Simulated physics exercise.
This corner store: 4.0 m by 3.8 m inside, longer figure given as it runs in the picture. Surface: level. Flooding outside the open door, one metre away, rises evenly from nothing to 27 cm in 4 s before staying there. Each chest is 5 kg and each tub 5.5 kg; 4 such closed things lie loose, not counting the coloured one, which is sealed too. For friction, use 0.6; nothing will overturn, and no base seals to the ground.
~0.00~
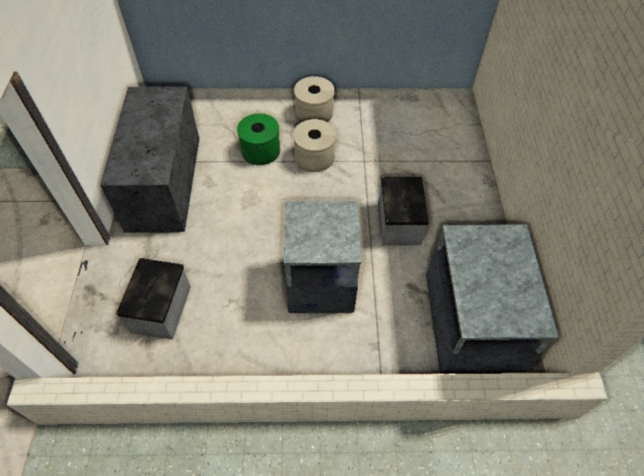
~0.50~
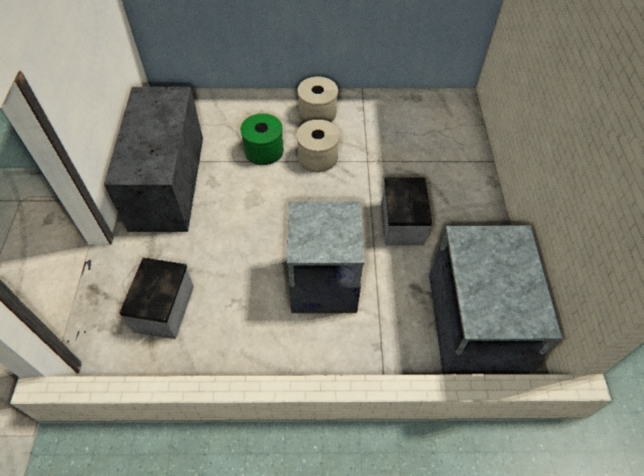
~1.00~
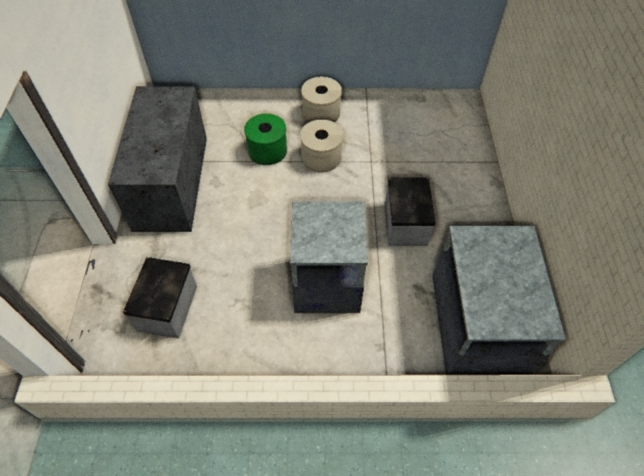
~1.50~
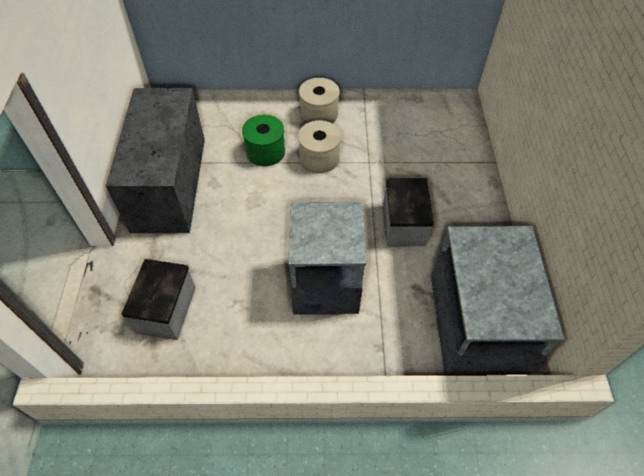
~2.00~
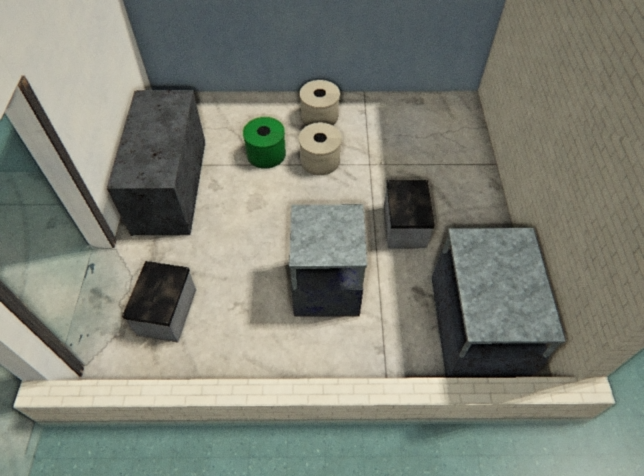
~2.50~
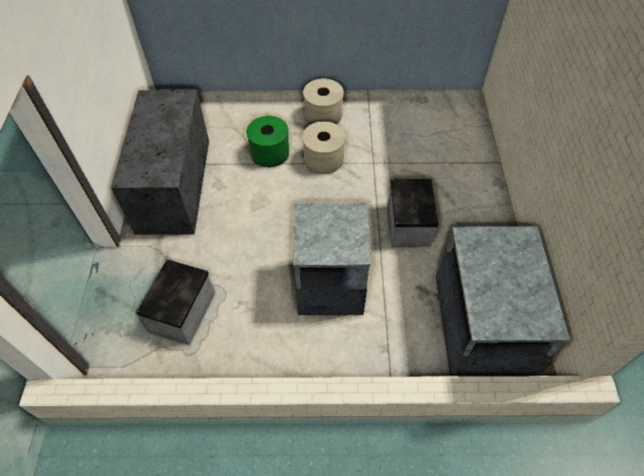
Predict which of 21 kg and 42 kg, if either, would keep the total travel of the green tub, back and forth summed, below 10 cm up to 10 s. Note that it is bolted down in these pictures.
The heavier one is not even needed.
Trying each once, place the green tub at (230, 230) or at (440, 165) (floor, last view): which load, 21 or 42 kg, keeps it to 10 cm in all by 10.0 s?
Going in order: Heavier weight required, heavier weight required.
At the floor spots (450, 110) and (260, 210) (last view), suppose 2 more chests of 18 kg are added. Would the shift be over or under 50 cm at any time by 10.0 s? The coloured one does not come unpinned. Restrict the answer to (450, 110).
The shift ends up above the mark.
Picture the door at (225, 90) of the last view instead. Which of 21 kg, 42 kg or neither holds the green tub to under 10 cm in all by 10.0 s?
With that change, the big one is needed.
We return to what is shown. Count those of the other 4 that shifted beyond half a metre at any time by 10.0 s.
That comes to 4.
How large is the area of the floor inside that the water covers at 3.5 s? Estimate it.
The covered patch comes to about 3.5 m2.
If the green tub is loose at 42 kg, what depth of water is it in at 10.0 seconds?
6 cm, roughly.
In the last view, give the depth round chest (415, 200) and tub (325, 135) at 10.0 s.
Depth approx. 14 cm / 11 cm.
After 3.5 s the green tub would be 0 cm from its start with 21 kg and 0 cm from its start with 42 kg; 0 cm of water round it then.
After 4.5 s the green tub would be 0 cm from its start with 21 kg and 0 cm from its start with 42 kg; 1 cm of water round it then.
After 7.0 s the green tub would be 0 cm from its start with 21 kg and 0 cm from its start with 42 kg; 2 cm of water round it then.
After 10.0 s the green tub would be 0 cm from its start with 21 kg and 0 cm from its start with 42 kg; 6 cm of water round it then.
